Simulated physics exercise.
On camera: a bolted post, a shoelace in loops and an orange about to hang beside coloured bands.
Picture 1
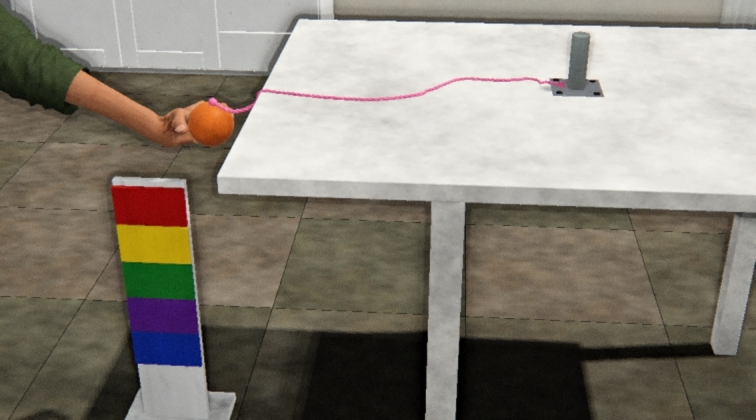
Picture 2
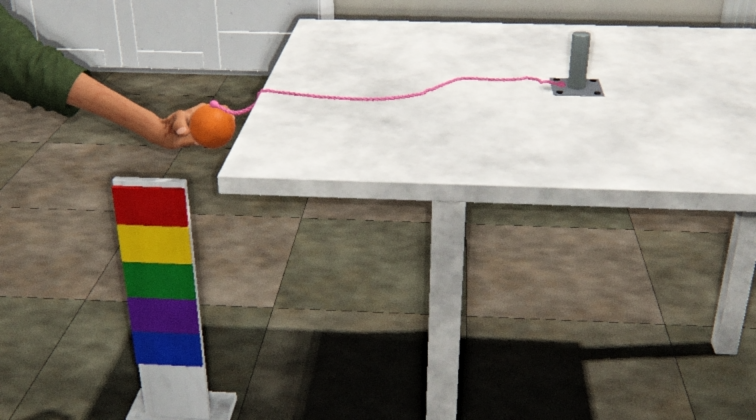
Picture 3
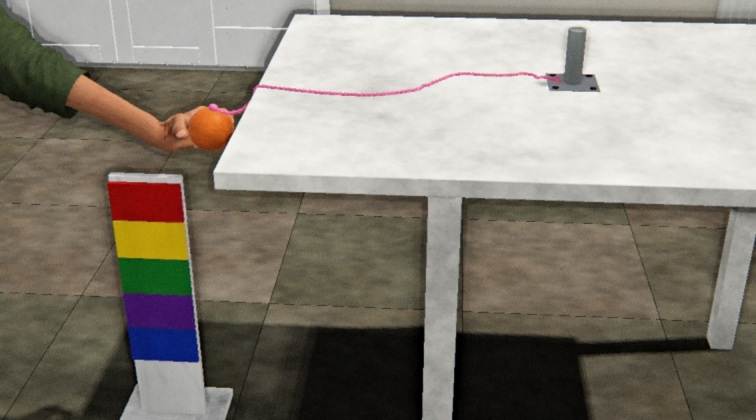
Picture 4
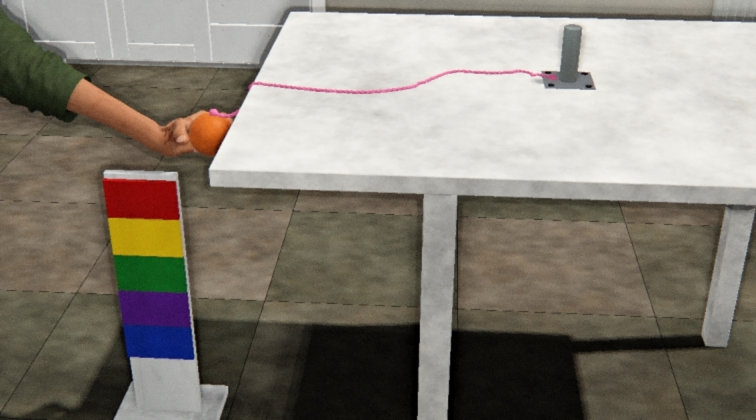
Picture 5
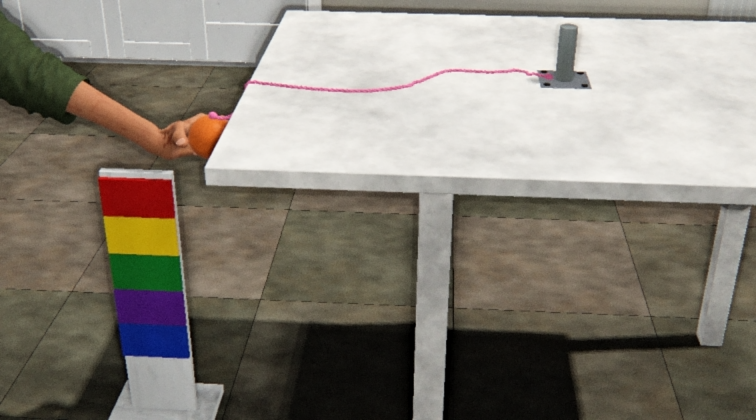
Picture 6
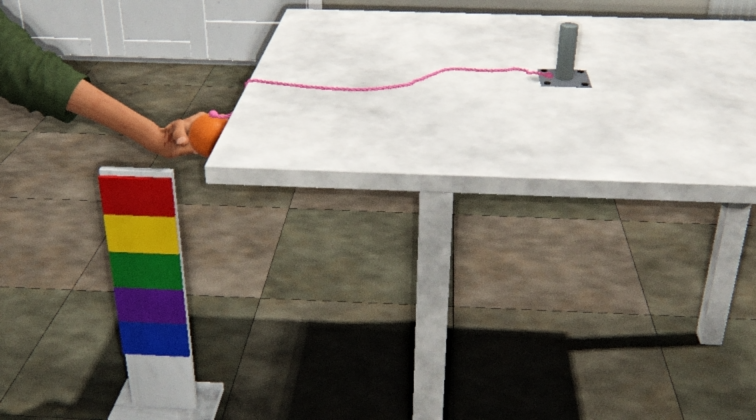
A hand holding an orange tied to a pink shoelace moved very slightly toward the white table's left edge, while the lace stayed stretched loosely across the tabletop to a metal post, beside upright coloured bands.
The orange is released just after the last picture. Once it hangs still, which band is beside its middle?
Its middle rests at the red band.
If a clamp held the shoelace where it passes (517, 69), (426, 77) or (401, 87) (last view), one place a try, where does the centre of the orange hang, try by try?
Try by try, around (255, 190), (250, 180) and (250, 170).
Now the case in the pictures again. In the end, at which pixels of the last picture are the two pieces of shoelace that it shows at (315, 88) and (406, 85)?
About (278, 80), and the other about (370, 79).
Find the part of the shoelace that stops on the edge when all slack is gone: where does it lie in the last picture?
The one at (288, 85).
A little later, orange near (280, 195); level with red.
Next, orange near (263, 200); level with red.
When it is over, orange near (259, 200); level with red. The red one.
